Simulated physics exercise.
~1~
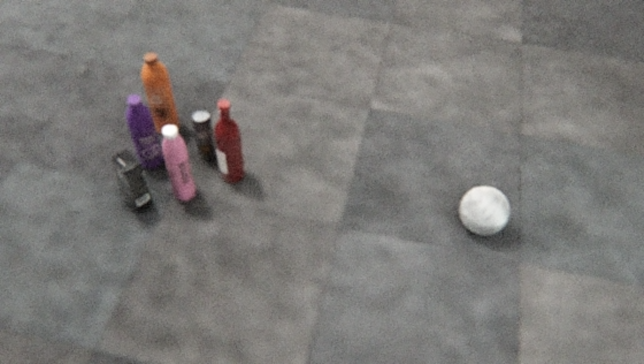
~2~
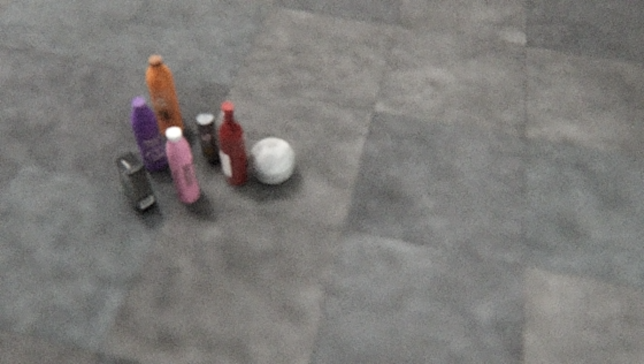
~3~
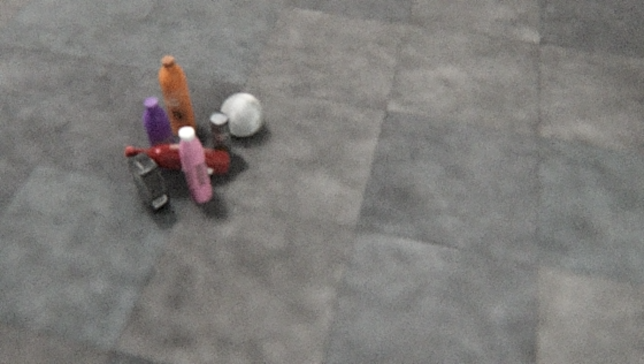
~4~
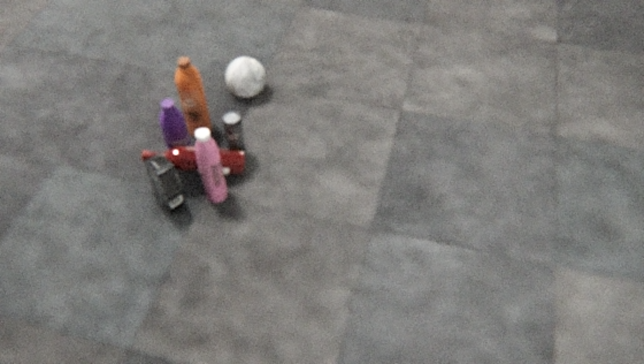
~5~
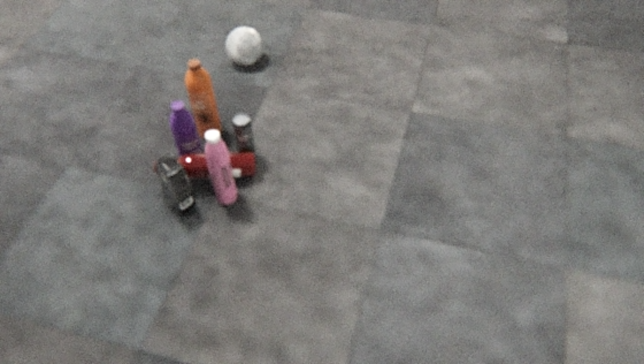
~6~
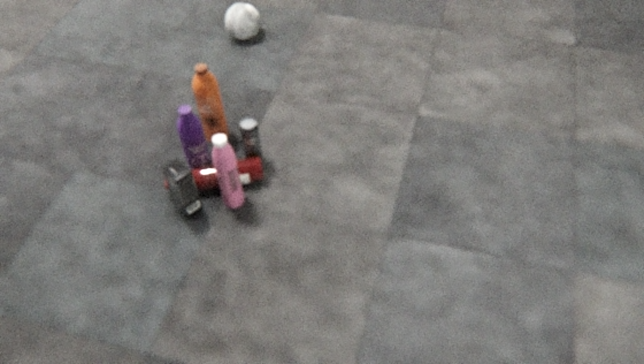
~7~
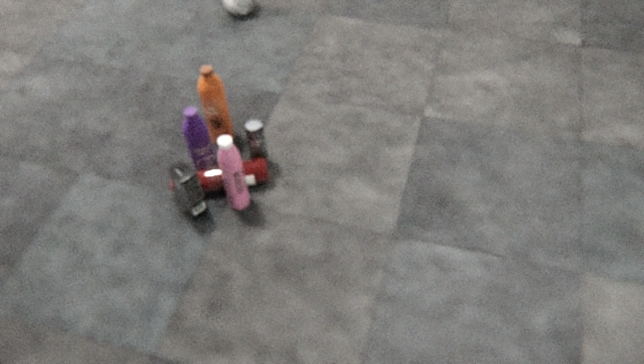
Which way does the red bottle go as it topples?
The red bottle moves to the left as the viewer sees it, ending up on its side among the other items.
